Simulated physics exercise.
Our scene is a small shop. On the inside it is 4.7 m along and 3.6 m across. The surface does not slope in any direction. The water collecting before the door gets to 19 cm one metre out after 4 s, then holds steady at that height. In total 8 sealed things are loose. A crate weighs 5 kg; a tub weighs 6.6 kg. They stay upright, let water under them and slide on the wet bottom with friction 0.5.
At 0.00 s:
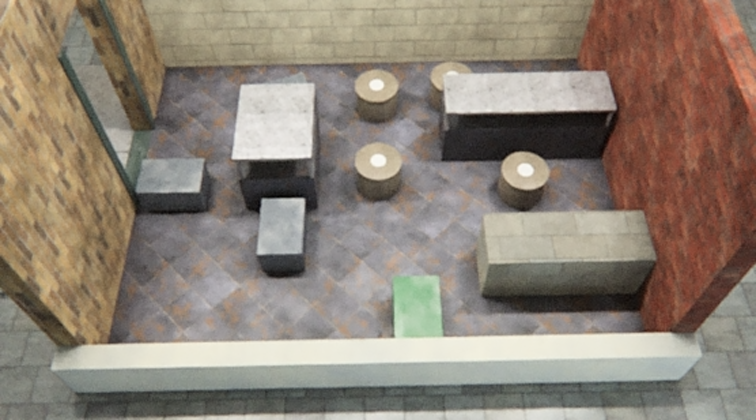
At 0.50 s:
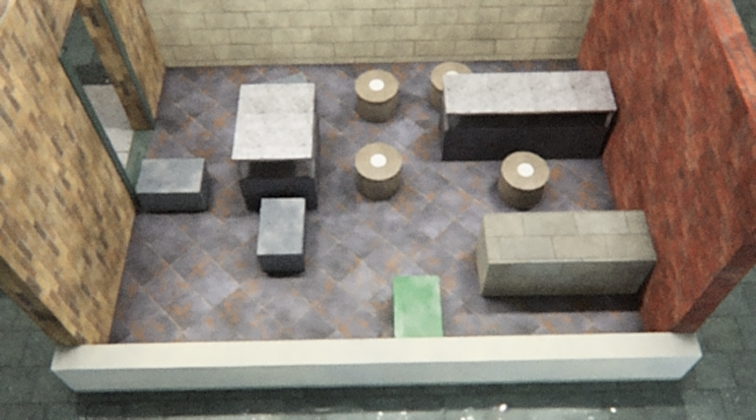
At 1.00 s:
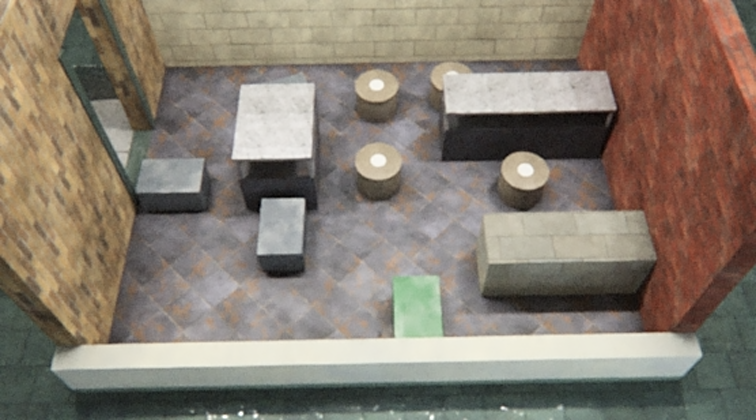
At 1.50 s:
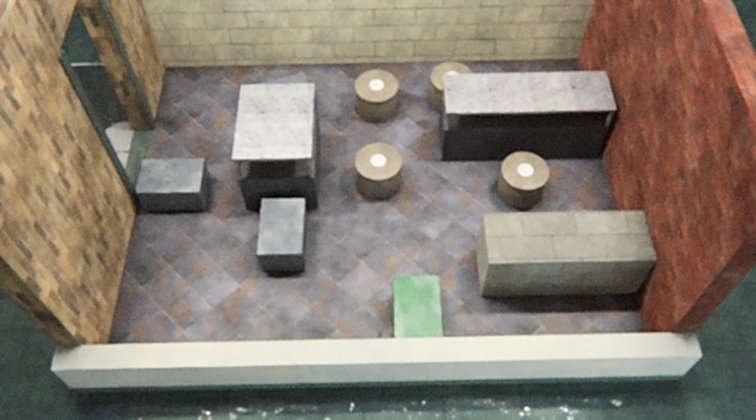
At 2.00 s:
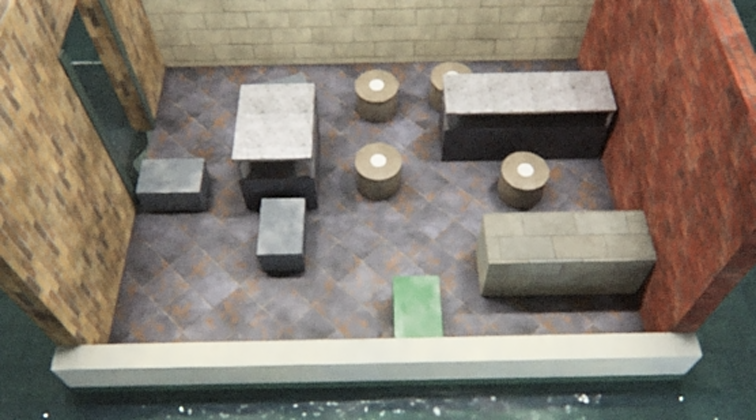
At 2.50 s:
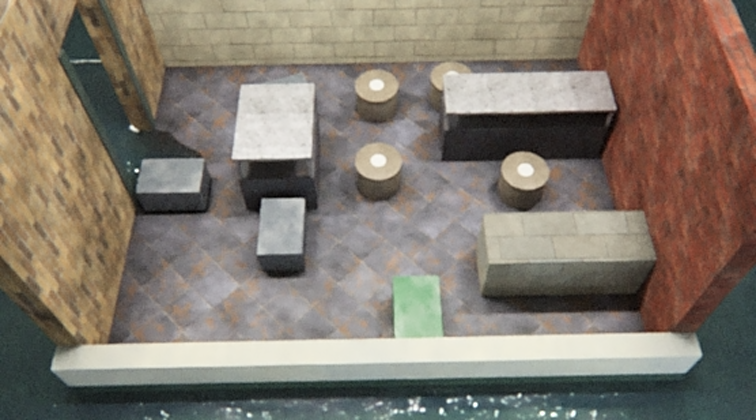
In a small shop, nothing inside moves as dark water rises outside and enters at left.
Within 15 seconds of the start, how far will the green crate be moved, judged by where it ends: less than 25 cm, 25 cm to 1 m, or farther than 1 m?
It will likely make a long trip.
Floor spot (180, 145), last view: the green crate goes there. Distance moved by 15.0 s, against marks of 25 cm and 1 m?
So it journeys a long way.
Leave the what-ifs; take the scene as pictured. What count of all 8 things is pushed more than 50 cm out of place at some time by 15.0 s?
That adds up to 7.
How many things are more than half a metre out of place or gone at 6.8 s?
At that time I count 2.
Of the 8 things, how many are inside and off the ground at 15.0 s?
It comes to 8.
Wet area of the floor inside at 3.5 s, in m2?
Roughly 2.0 m2 of it is wet.
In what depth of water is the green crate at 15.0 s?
6 cm or so.
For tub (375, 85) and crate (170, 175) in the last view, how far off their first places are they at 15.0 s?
Shifts: 150 cm / 120 cm.
After 3.5 s the green crate is near (417, 307), 0.0 m from its start, aground; 0 afloat.
After 6.8 s the green crate is near (432, 300), 0.1 m from its start, aground; 2 afloat.
After 11.0 s the green crate is near (458, 239), 0.8 m from its start, afloat; 6 afloat.
After 15.0 s the green crate is near (518, 168), 1.8 m from its start, afloat; 8 afloat.
